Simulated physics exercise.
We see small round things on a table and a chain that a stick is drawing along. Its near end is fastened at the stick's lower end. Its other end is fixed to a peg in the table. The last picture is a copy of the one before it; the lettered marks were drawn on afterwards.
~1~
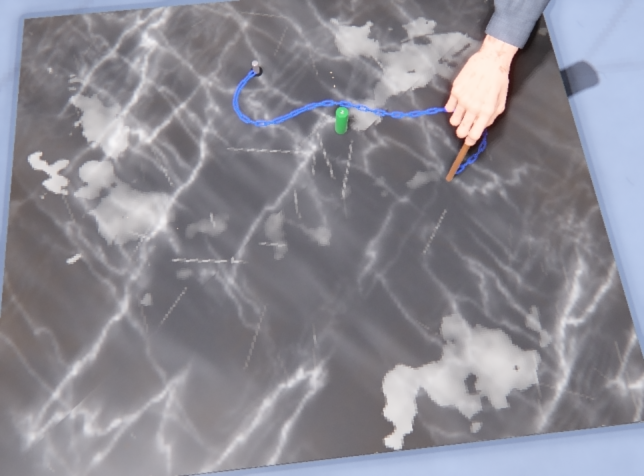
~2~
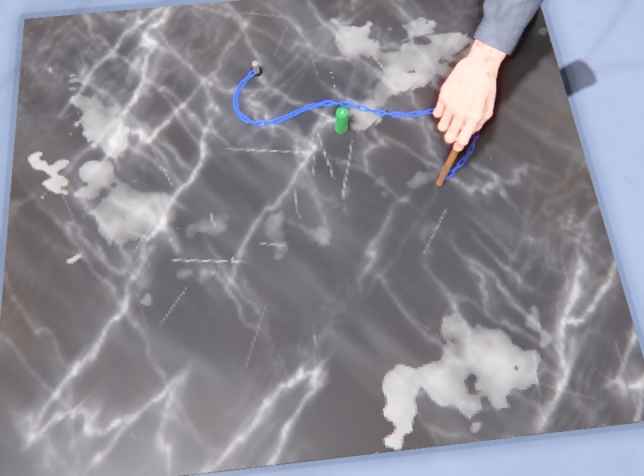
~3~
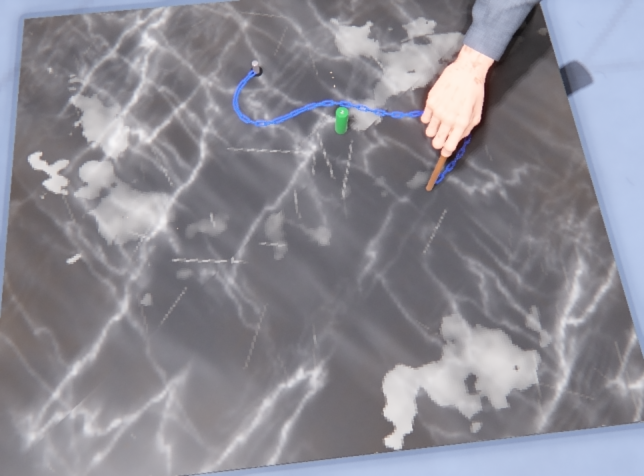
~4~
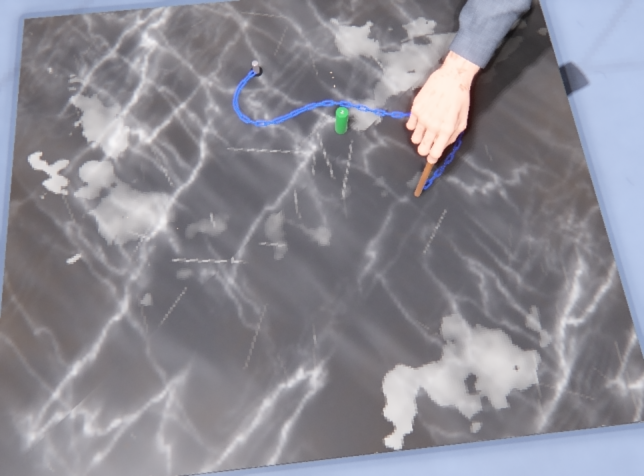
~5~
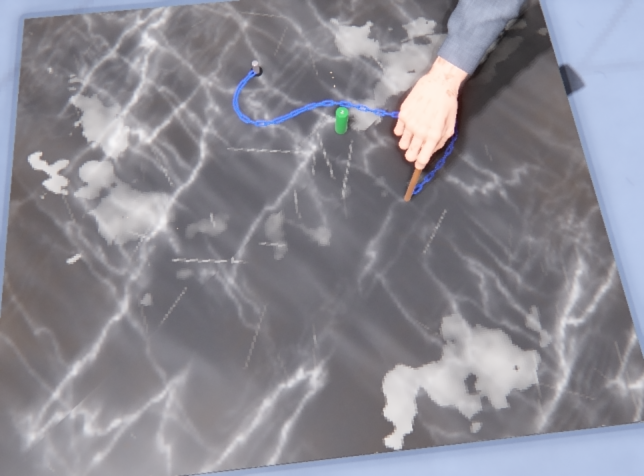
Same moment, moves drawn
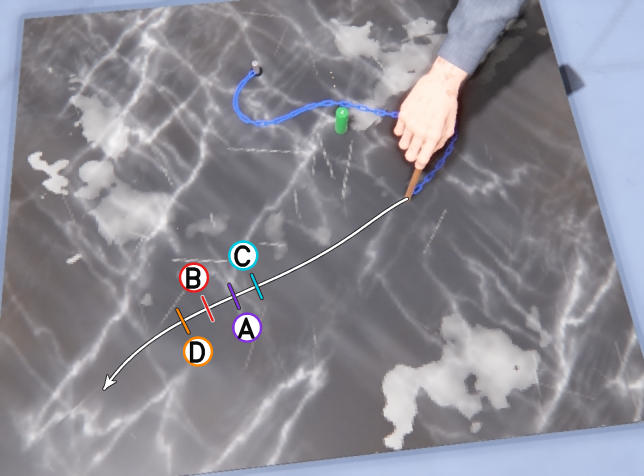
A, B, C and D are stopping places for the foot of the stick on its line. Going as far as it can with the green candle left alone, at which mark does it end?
C is the last safe stop.
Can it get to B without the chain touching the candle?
For that mark, no.
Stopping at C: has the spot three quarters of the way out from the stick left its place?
No.
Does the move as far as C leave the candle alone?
For that mark, yes.
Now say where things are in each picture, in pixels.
Green candle (342, 121); peg (256, 68), in the first frame.
Green candle (342, 121); peg (256, 68), in the second frame.
Green candle (342, 121); peg (256, 68), in the third frame.
Green candle (342, 121); peg (256, 68), in the fourth frame.
Green candle (342, 121); peg (256, 68), in the fifth frame.
On the copy, A at (234, 296); B at (208, 308); C at (257, 286); D at (183, 321); the route from (407, 199) via (260, 285) to (104, 389).
On C. First, foot of the stick (359, 231), middle of the chain (363, 110).
Then, foot of the stick (306, 263), middle of the chain (363, 110).
Finally, foot of the stick (257, 287), middle of the chain (355, 124); nothing has been touched.
By contrast, A brings the chain against the candle; B brings the chain against the candle; D brings the chain against the candle.
